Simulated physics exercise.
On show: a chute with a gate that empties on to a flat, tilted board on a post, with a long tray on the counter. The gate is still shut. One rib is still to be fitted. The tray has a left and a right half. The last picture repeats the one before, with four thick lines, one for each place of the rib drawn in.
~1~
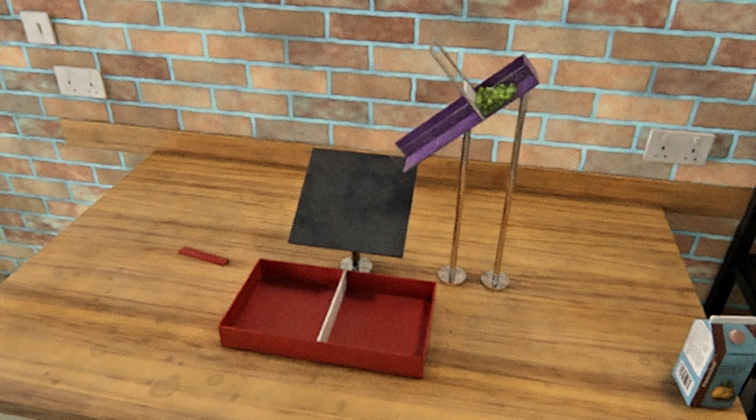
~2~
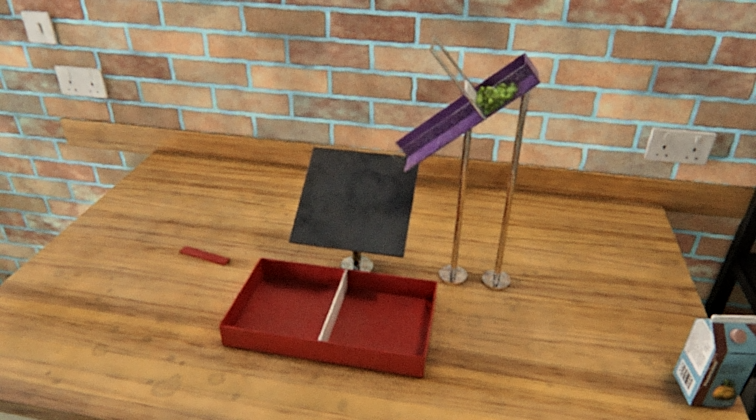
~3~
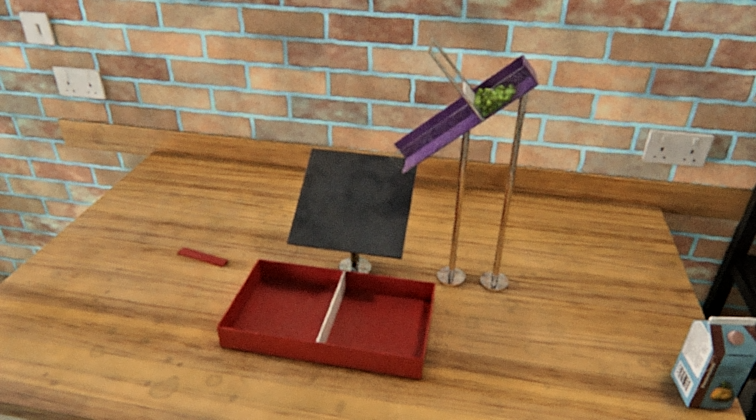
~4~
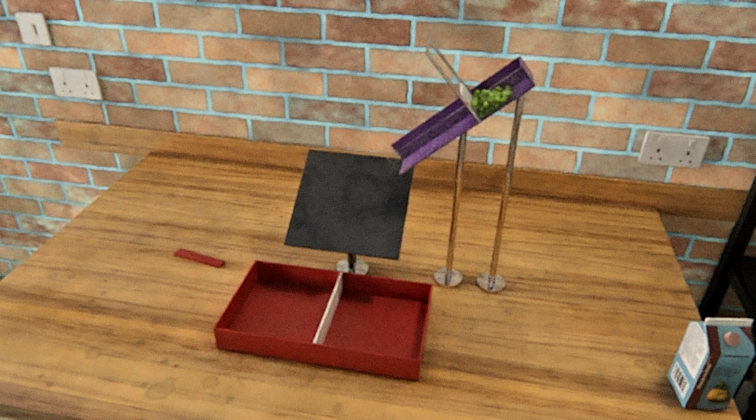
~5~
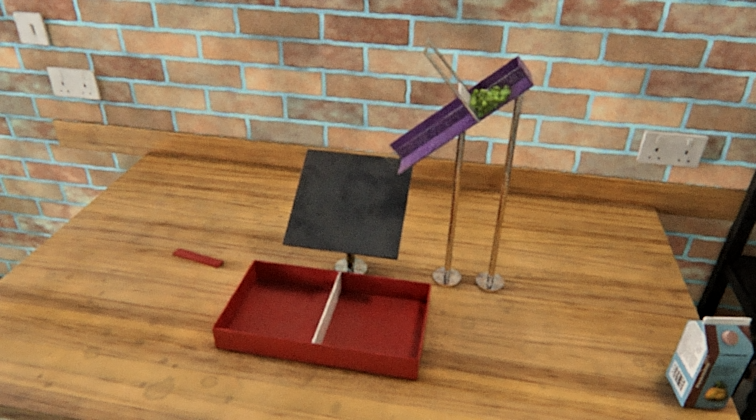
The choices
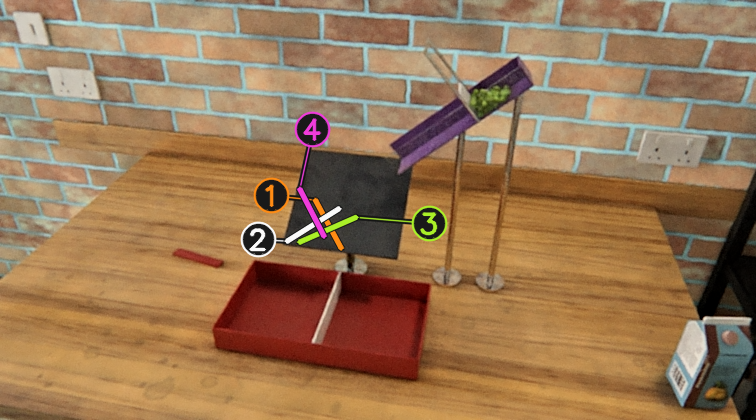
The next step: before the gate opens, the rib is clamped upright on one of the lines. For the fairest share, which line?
4 beats the others.
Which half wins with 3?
More lands on the left.
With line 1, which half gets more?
The right half.
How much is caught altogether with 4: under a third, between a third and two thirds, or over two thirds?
Over two thirds.
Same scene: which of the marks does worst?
The answer is 1.
On the marked copy, line 1 from (315, 200) to (341, 248); line 2 from (338, 208) to (287, 241); line 3 from (356, 217) to (299, 242); line 4 from (299, 189) to (324, 236).
With 1, of what is caught, a small part in the left half, nearly all in the right.
With 2, of what is caught, most in the left half, about a quarter in the right.
With 3, of what is caught, most in the left half, about a quarter in the right.
With 4, of what is caught, about a third in the left half, about two thirds in the right.
